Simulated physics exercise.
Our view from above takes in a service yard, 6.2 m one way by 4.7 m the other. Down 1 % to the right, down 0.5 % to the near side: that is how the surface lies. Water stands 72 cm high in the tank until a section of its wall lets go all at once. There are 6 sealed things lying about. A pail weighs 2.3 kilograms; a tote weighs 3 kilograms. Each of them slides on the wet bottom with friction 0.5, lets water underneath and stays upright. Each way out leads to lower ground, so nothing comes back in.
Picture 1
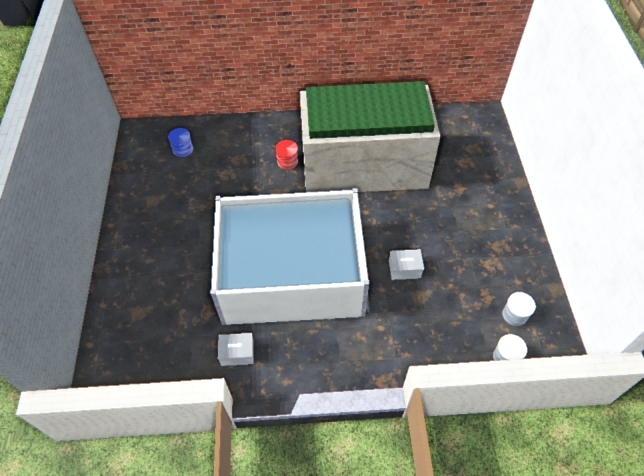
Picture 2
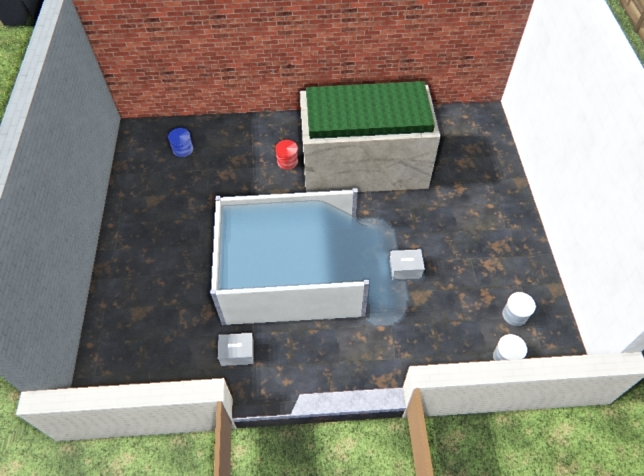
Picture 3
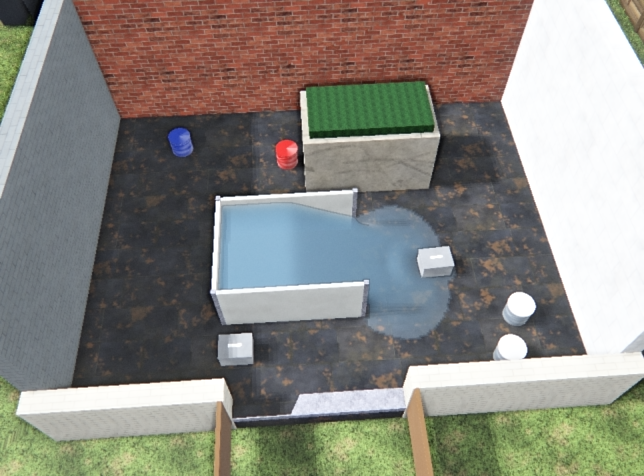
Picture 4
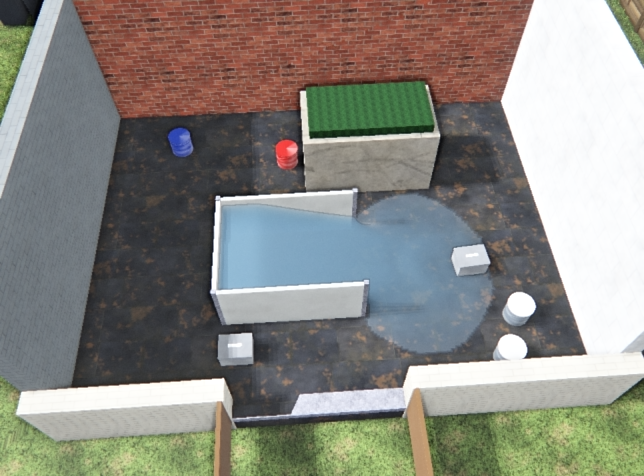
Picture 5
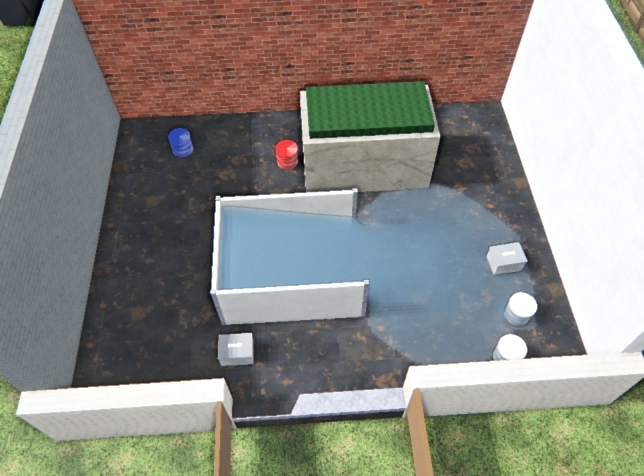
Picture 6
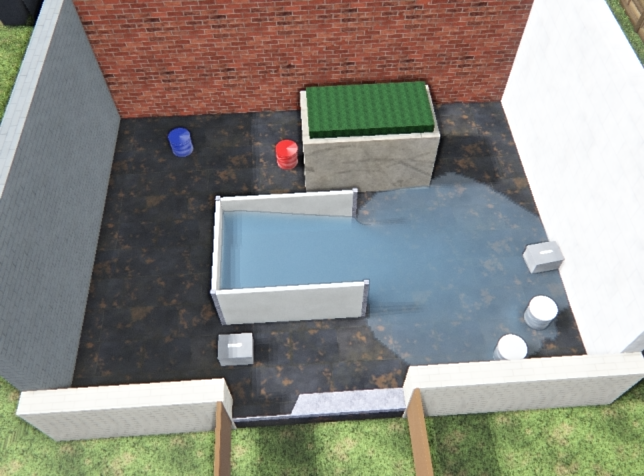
Water spreads from the open right side of a pool, pushing a gray box rightward and then shifting a white cylinder.
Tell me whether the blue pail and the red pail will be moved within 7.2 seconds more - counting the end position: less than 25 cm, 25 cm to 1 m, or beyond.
Result: Blue pail: Large shift; red pail: Negligible shift.
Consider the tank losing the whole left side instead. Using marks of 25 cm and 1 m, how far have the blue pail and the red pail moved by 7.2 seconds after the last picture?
In that situation the blue pail drifts a long way, while the red pail creeps a little.
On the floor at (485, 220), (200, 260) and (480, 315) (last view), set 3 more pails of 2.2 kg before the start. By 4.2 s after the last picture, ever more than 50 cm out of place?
In the order listed: Across the line; behind the line; across the line.
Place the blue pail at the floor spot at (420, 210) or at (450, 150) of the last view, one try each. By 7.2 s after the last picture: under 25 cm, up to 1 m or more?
Taken in turn, it is carried a long way and then is carried a long way.
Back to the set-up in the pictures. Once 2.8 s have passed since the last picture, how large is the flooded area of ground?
About 17 m2 is covered.
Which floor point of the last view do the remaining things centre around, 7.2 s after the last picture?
The average lands around (291, 273).
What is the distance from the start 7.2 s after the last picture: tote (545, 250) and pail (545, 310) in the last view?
The first ends 150 cm from its start, the second 60 cm.
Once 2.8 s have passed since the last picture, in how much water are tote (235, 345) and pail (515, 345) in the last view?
Around 0 cm and 14 cm.
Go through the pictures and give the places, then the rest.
The blue pail at (179, 136) rests on the ground; the red pail at (286, 148) rests on the ground; 2.3 m2 under water; 0 of 6 have shifted, in the first frame.
The blue pail at (179, 136), on the bottom; the red pail at (286, 148) rests on the ground; water covers 3.0 m2; 0 of 6 have shifted, in the second frame.
The blue pail at (179, 136), on the bottom; the red pail at (286, 148), on the bottom; 4.1 m2 under water; 1 of 6 have shifted, in the third frame.
The blue pail at (179, 136) rests on the ground; the red pail at (286, 148), on the bottom; water covers 5.6 m2; 1 of 6 have shifted, in the fourth frame.
The blue pail at (179, 136) rests on the ground; the red pail at (286, 148) rests on the ground; 7.2 m2 under water; 1 of 6 have shifted, in the fifth frame.
The blue pail at (179, 136) rests on the ground; the red pail at (286, 148) rests on the ground; 8.8 m2 under water; 2 of 6 have shifted, in the sixth frame.
Then, 0.9 s after the last picture the blue pail is near (179, 136), 0.0 m from its start, aground; the red pail is near (286, 148), 0.0 m from its start, aground; 0 of 6 are out; 3 afloat.
Then, 2.8 s after the last picture the blue pail is near (179, 136), 0.0 m from its start, aground; the red pail is near (286, 148), 0.0 m from its start, aground; 0 of 6 are out; 3 afloat.
Then, 4.8 s after the last picture the blue pail is near (121, 162), 0.9 m from its start, afloat; the red pail is near (286, 148), 0.0 m from its start, aground; 0 of 6 are out; 5 afloat.
Then, 7.2 s after the last picture the blue pail is near (176, 299), 2.8 m from its start, afloat; the red pail is near (286, 148), 0.0 m from its start, aground; 0 of 6 are out; 5 afloat.
